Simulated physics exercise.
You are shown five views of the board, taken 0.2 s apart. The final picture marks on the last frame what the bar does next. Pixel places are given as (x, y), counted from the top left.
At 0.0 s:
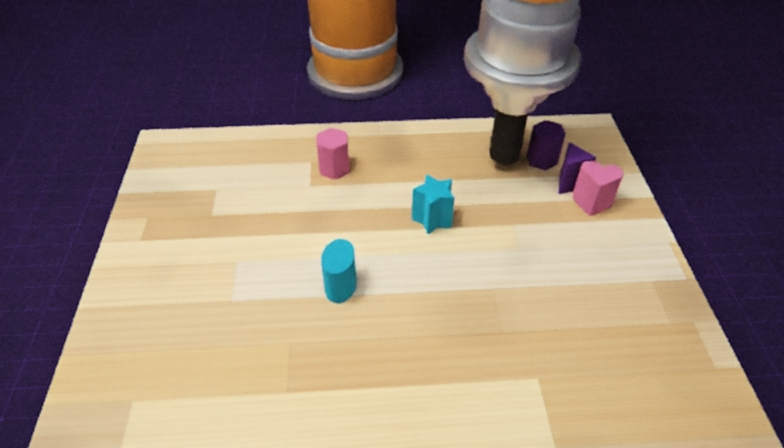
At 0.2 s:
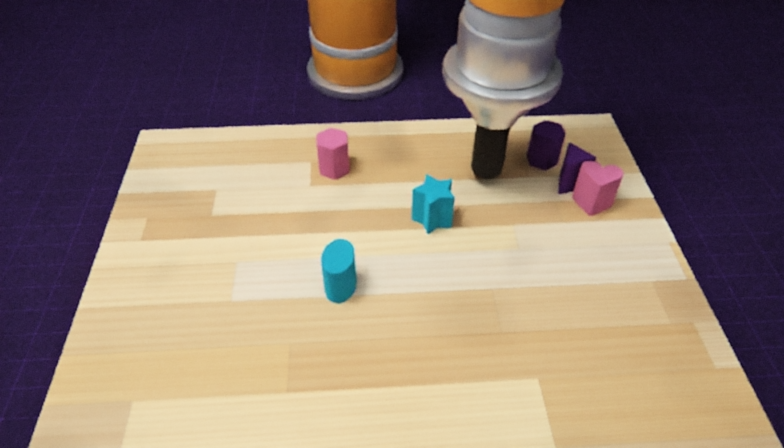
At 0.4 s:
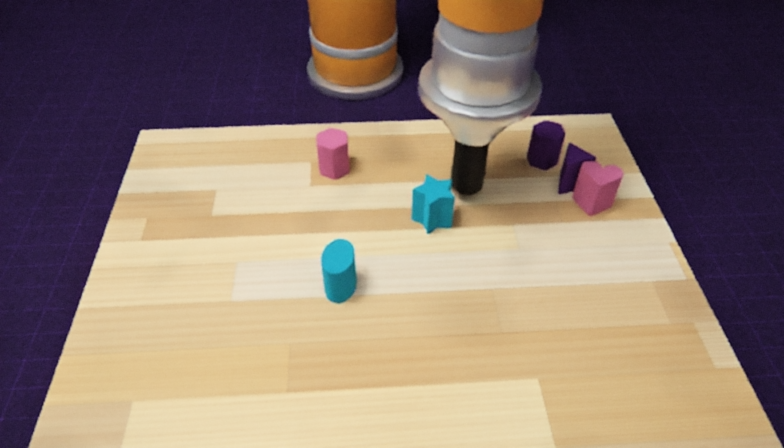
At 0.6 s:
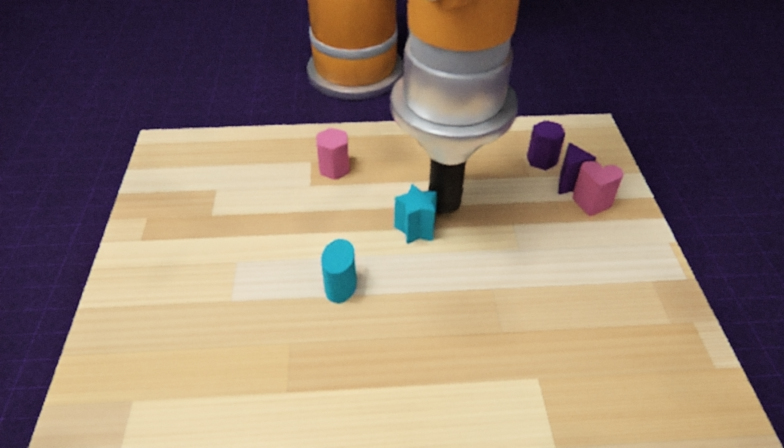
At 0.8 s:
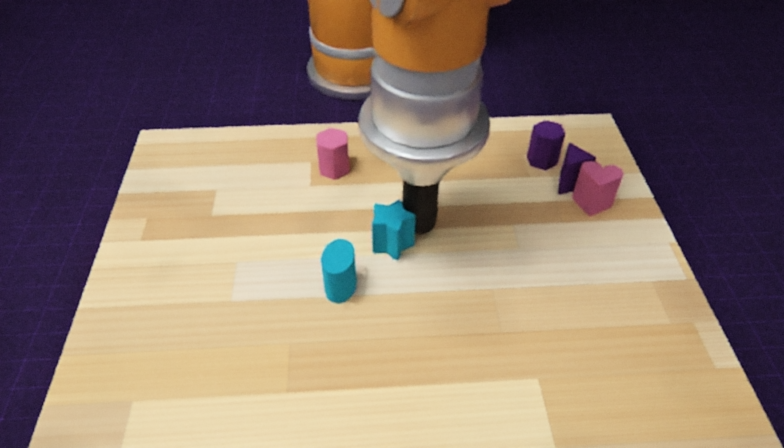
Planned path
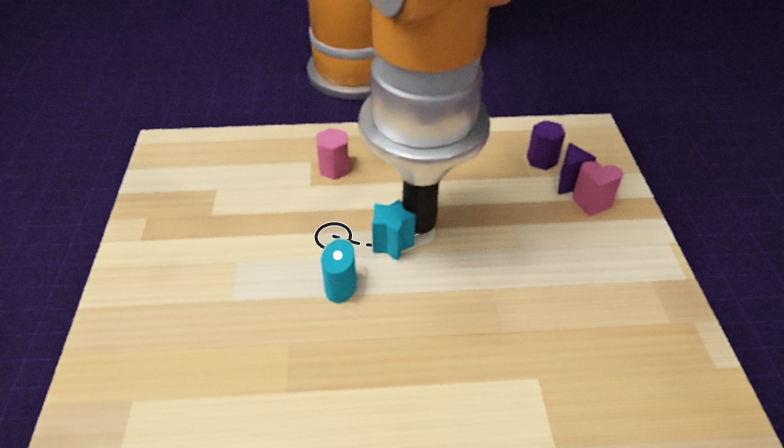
To begin with, a robot arm's dark bar stands near the purple and pink blocks at the upper right of a wooden board. The bar moves left and toward the viewer until it meets the turquoise star, then pushes the star down and left, closer to the turquoise elliptical block, which stays still.
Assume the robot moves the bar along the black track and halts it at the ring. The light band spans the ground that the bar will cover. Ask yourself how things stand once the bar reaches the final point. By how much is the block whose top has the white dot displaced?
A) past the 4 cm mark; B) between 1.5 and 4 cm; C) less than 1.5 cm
The answer is C.
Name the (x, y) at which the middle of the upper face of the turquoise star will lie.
Around pixel (322, 230).
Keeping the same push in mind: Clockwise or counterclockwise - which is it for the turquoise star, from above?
From above, it looks like the turquoise star goes counterclockwise.
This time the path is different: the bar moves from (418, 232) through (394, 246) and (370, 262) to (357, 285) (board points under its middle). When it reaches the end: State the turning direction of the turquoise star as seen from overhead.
It turns round clockwise.
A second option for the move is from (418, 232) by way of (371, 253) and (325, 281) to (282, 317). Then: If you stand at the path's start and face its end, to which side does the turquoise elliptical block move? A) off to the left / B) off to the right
My pick is A.
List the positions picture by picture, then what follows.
The first picture shows lower end of the bar at (504, 156), tops of blocks, turquoise elliptical block at (338, 255), turquoise star at (435, 188).
The second picture shows bar at (486, 169), blocks as before.
The third picture shows bar at (467, 185), blocks as before.
The fourth picture shows bar at (444, 203), turquoise star at (417, 199).
The fifth picture shows bar at (419, 223), turquoise elliptical block at (338, 255), turquoise star at (392, 214).
The drawn path runs from (418, 232) by way of (391, 242) and (361, 244) to (333, 236); the dot is on the turquoise elliptical block.
The first path, step by step. Halfway along, bar at (376, 236); turquoise star at (347, 229).
At the end, bar at (332, 227); turquoise elliptical block at (329, 260), turned 25° anticlockwise; turquoise star at (322, 230), turned 45° anticlockwise.
